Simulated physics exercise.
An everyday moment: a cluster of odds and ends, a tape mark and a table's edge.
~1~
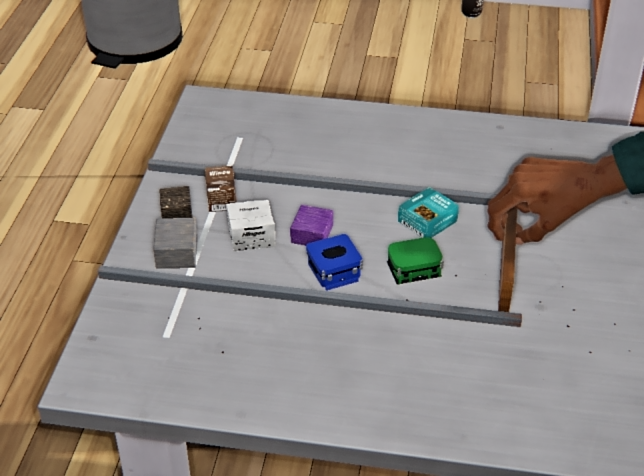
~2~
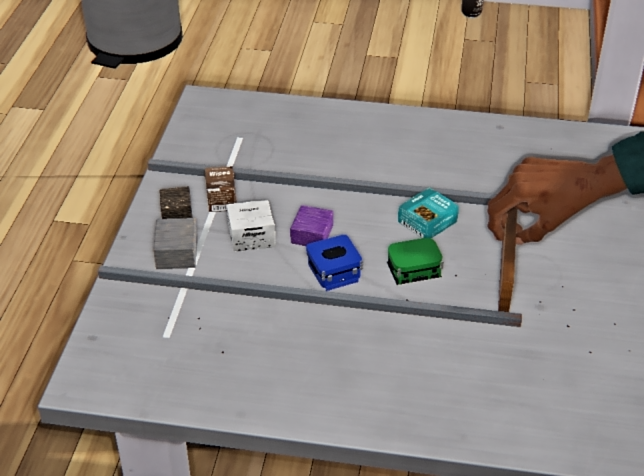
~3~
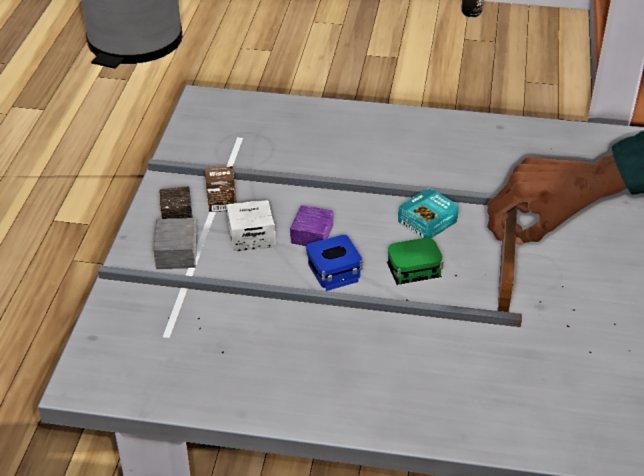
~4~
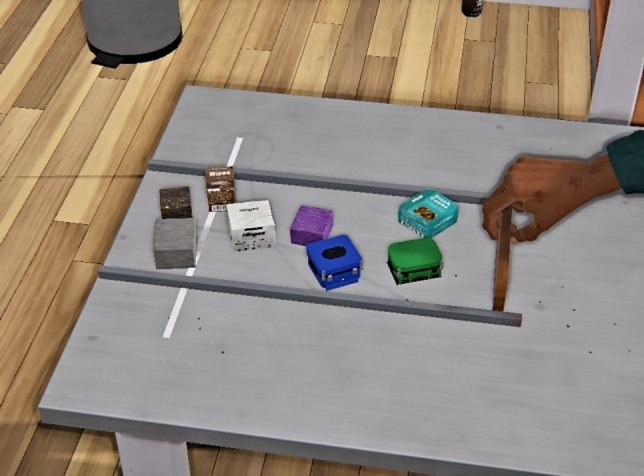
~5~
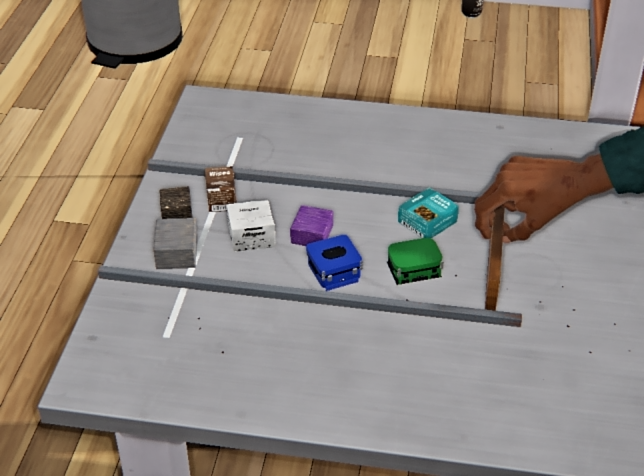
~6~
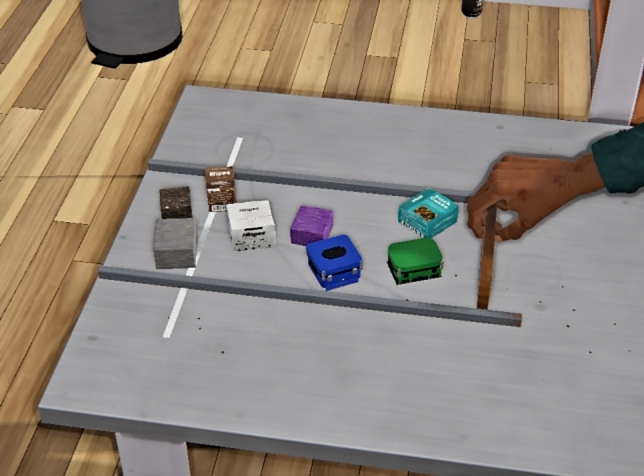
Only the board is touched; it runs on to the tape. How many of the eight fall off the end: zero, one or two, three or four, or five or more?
Here the number that fall off is one or two.
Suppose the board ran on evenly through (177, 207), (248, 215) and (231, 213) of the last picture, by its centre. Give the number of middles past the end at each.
It would be 5, 0 and 0.
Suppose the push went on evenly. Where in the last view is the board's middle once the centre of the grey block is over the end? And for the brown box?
About (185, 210), and (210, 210) for the other.
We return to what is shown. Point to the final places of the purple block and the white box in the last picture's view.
The purple block at (159, 195), the white box at (134, 217).
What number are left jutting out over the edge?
That would be 2.
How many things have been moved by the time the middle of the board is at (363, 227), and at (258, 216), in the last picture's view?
By then 4, and 8.
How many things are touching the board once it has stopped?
In contact: 3.
Soon after, none off yet; black block at rest near (176, 206); grey block at rest near (176, 243); brown box at rest near (221, 189).
In the end, the number that fall off is one or two; gone, brown box and black block.
